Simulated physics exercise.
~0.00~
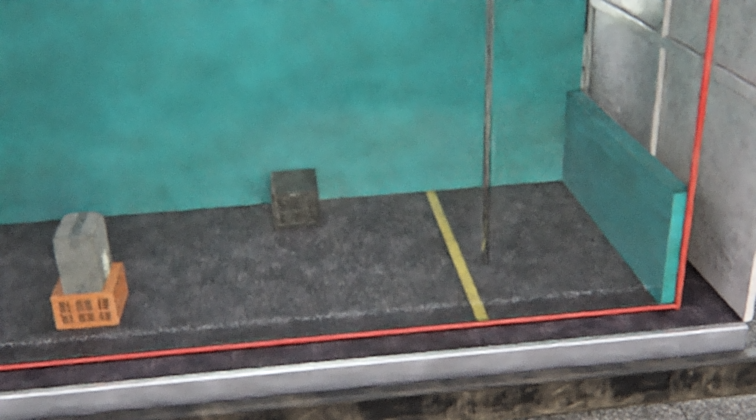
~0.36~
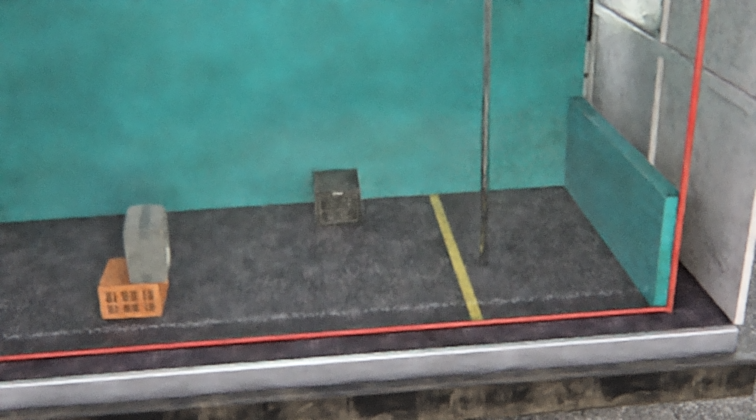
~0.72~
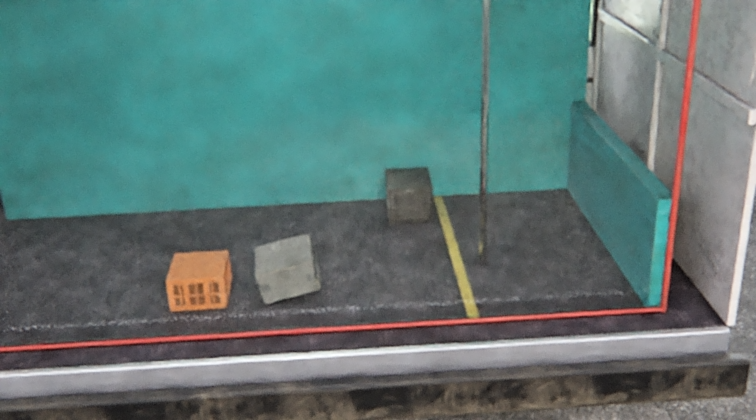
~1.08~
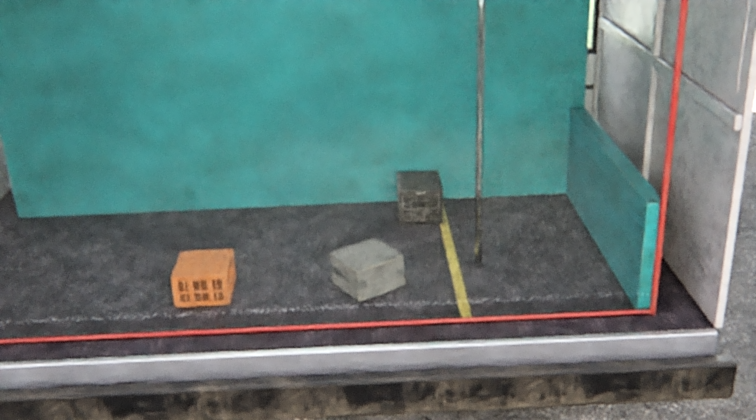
Grey block toppling off a sliding orange crate and coming to rest near a dark crate, all short of the yellow line.
